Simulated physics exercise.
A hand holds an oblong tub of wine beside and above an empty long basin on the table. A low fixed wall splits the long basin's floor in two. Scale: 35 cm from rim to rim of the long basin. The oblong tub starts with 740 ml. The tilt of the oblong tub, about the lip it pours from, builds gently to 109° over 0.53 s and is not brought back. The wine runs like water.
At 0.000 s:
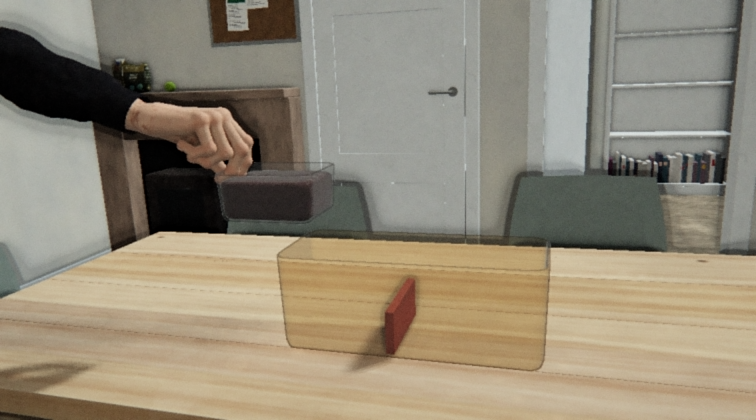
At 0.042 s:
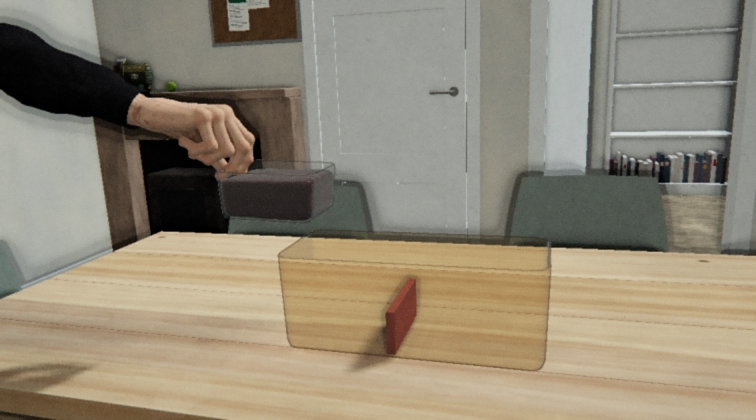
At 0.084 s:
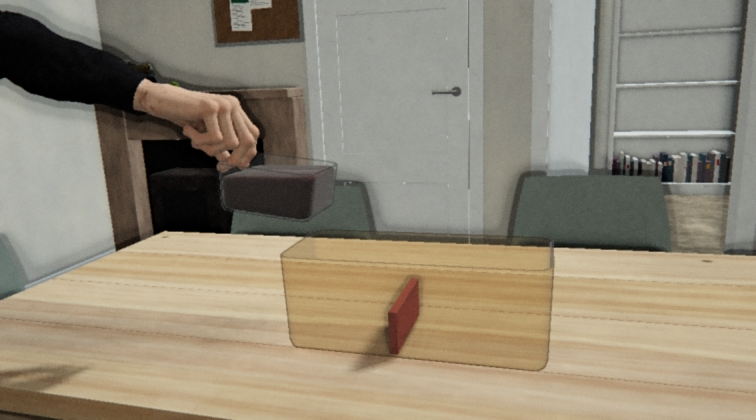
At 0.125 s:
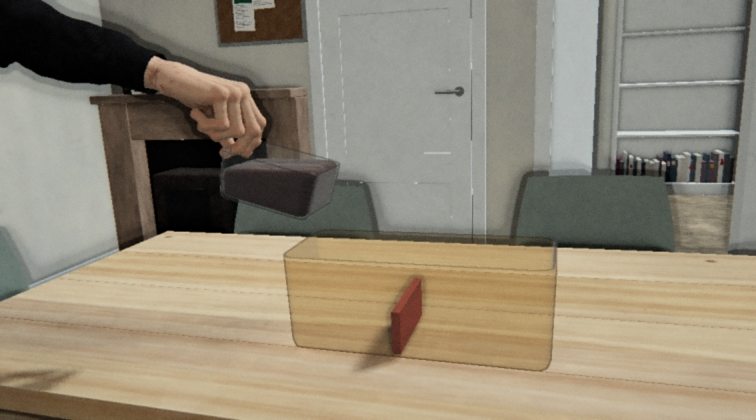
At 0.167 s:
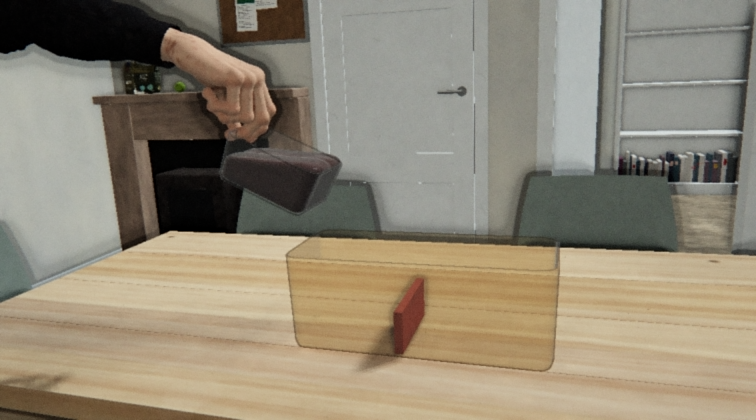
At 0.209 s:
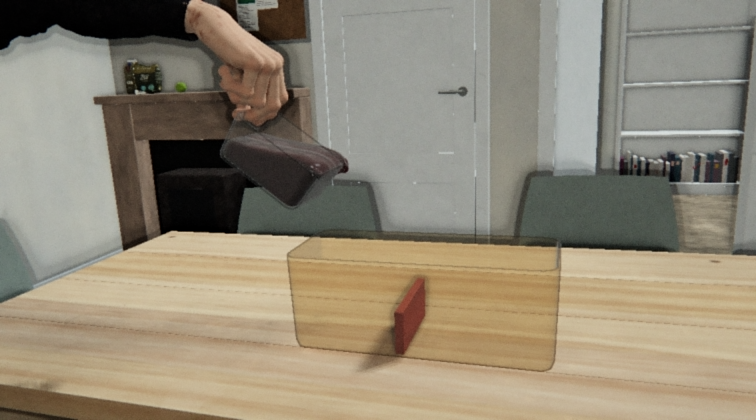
We see a hand holding a clear oblong tub of dark wine above and left of a long see-through basin with a small red wall inside, slowly tilting the tub rightward until a little wine slips over its lip.
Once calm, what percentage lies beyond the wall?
Roughly 61 per cent is past the wall.
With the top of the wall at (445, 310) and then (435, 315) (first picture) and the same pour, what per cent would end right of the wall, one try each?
First 15, then 30 per cent.
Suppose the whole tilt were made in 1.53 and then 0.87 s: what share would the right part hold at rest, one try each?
First 40, then 60 per cent.
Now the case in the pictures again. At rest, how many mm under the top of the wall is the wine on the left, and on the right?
Some 48 mm on the left and 42 mm on the right.
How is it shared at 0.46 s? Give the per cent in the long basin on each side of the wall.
Near 16 on the left, 0 on the right.
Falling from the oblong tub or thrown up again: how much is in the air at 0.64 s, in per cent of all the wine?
Some 8 per cent.
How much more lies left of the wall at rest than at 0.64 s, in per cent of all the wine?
About 16 per cent.
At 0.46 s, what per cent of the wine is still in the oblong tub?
About 26 per cent.
By 0.46 s the tilt is 104° and 25 per cent is still to pour, 16 is left of the wall and 0 right of it.
By 0.64 s the tilt is 109° and 2 per cent is still to pour, 16 is left of the wall and 73 right of it.
By 0.82 s the tilt is 109° and 0 per cent is still to pour, 26 is left of the wall and 53 right of it.
By 1.03 s the tilt is 109° and 0 per cent is still to pour, 32 is left of the wall and 61 right of it.
At rest 32 per cent lies left of the wall, 61 right of it and 7 outside.
